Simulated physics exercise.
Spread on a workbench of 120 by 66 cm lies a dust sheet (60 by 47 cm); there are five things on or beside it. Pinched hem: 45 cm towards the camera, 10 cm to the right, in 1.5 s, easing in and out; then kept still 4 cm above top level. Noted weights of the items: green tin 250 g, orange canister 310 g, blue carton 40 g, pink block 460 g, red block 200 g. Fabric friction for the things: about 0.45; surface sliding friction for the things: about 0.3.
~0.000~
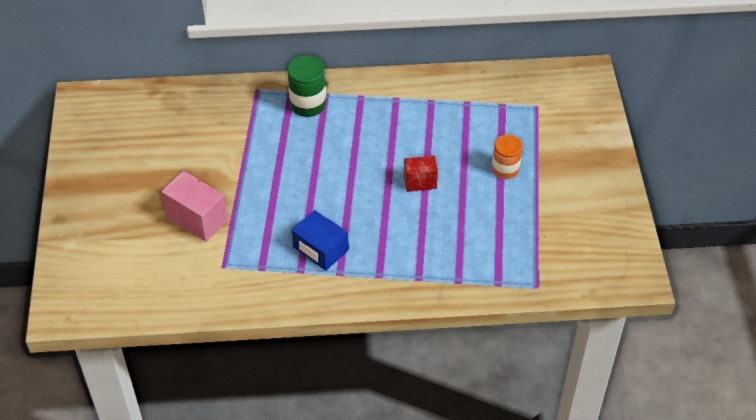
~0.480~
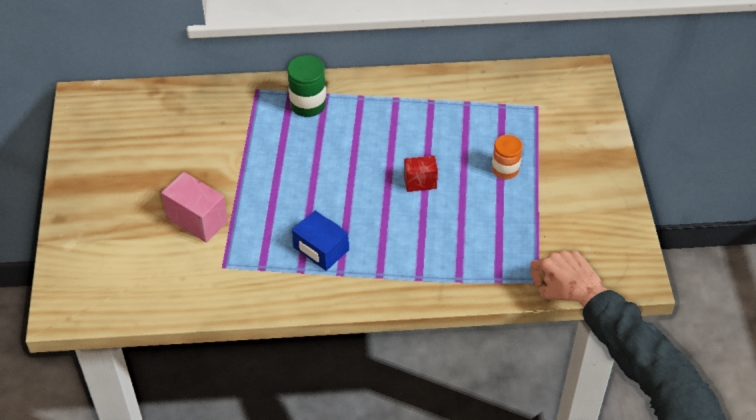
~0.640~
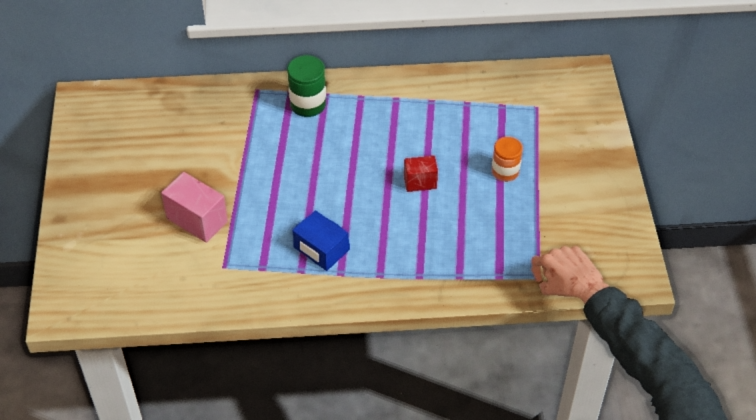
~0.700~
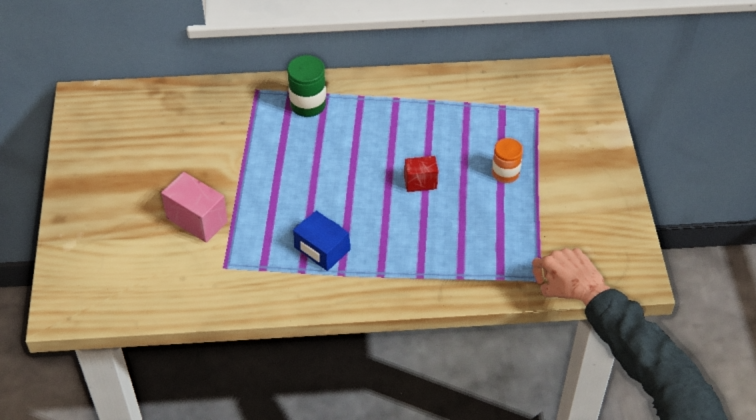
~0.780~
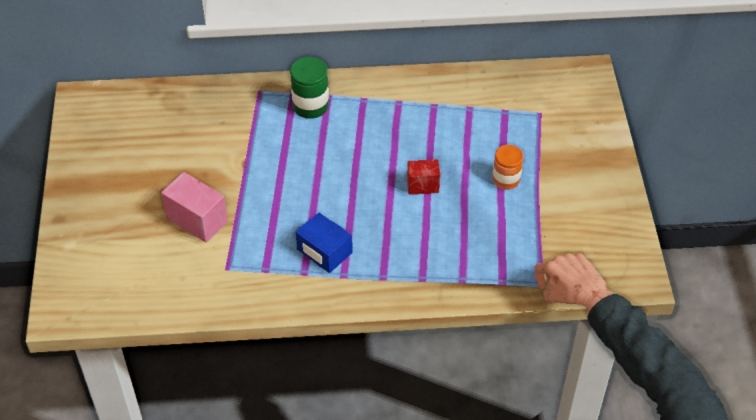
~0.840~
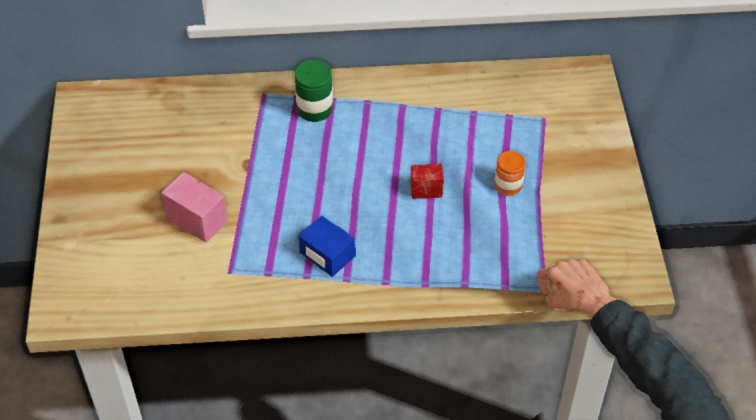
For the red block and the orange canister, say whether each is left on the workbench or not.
Red block: Not left on it; orange canister: Not left on it.
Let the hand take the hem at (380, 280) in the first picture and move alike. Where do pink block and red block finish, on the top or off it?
In that case: Pink block stays up, red block falls off.
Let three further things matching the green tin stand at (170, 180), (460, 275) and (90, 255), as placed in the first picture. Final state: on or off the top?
In order: Holds on; comes off; holds on.
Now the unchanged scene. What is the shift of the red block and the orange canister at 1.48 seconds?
For the red block, 30 centimetres, and for the orange canister, 30 centimetres.
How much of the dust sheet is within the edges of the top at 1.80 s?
Roughly 30% of it.
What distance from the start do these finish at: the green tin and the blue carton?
Roughly: The green tin goes off the top, the blue carton goes over the edge.
At 1.2 s, 90 % of the dust sheet is still over the top; orange canister 17 cm off its start, red block 13 cm off its start, green tin 13 cm off its start.
At 1.5 s, 65 % of the dust sheet is still over the top; orange canister 32 cm off its start, red block 28 cm off its start, green tin 27 cm off its start.
At 1.8 s, 30 % of the dust sheet is still over the top; orange canister over the edge, red block over the edge, blue carton over the edge.
At 2.1 s, 0 % of the dust sheet is still over the top; orange canister over the edge, red block over the edge, green tin 77 cm off its start.
At 3.7 s, 0 % of the dust sheet is still over the top; orange canister over the edge, red block over the edge, green tin over the edge, blue carton over the edge.
